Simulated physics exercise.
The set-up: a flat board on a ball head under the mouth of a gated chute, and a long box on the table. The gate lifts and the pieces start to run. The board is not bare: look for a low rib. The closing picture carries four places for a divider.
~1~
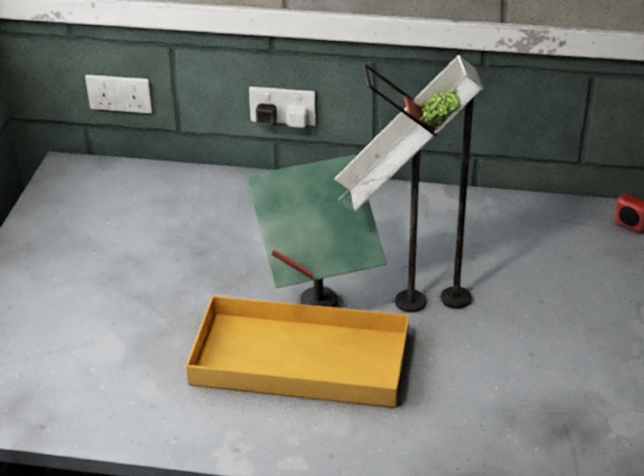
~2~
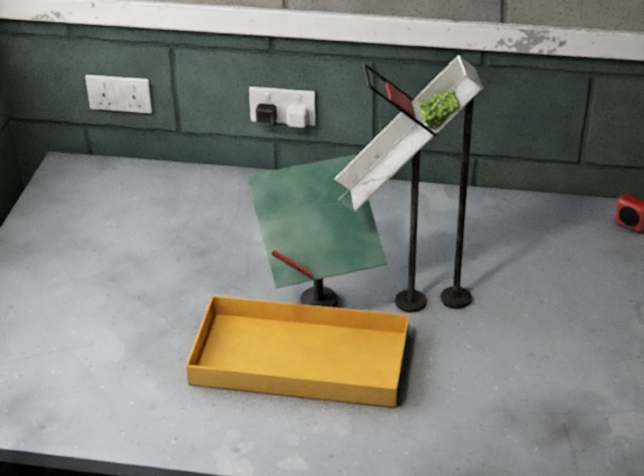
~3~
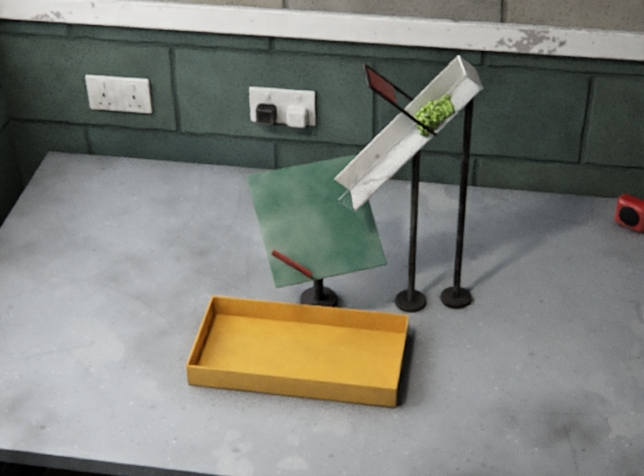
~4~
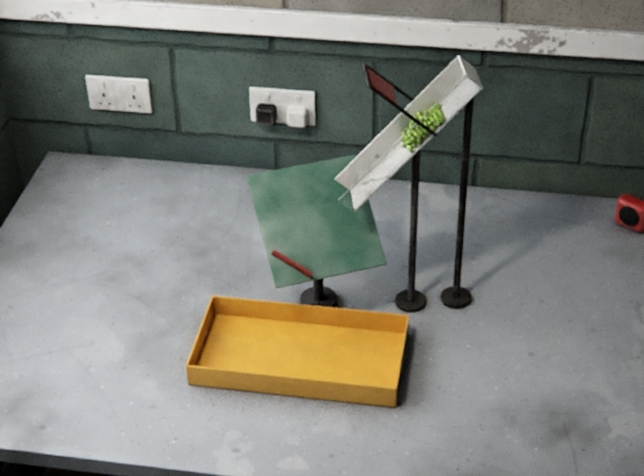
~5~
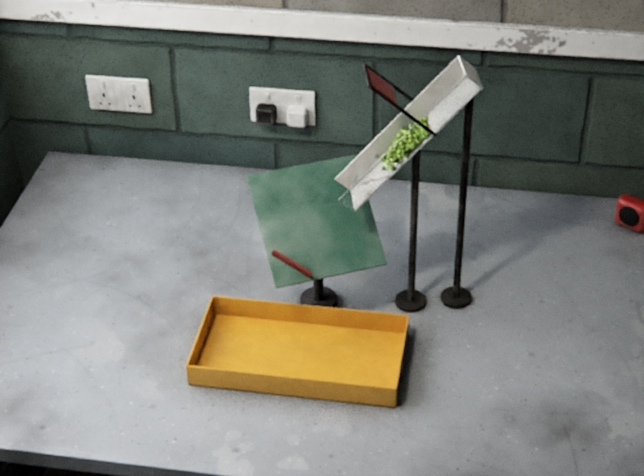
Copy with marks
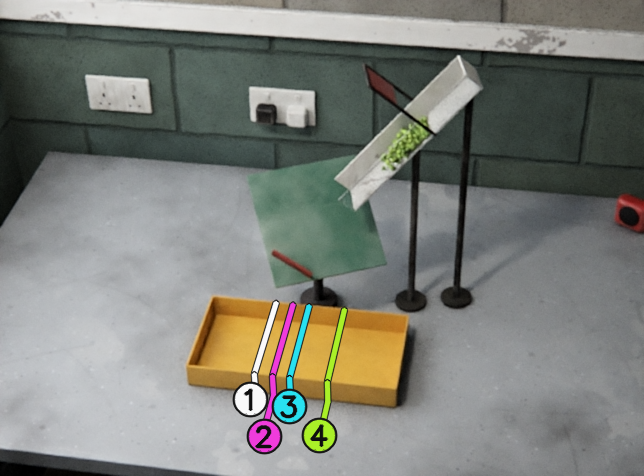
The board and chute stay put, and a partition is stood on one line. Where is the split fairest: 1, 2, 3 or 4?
Choose 4.
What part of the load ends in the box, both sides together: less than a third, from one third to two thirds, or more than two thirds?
About that: More than two thirds.
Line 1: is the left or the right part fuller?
More lands on the right.
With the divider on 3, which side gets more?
More lands on the right.
On the marked copy, line 1 crosses the front rim at (254, 373); line 2 crosses the front rim at (272, 375); line 3 crosses the front rim at (289, 377); line 4 crosses the front rim at (327, 381).
With 1, of what is caught, about a tenth on the left of the divider, almost all on the right.
With 2, of what is caught, about a tenth on the left of the divider, almost all on the right.
With 3, of what is caught, about a tenth on the left of the divider, almost all on the right.
With 4, of what is caught, roughly two thirds on the left of the divider, roughly a third on the right.
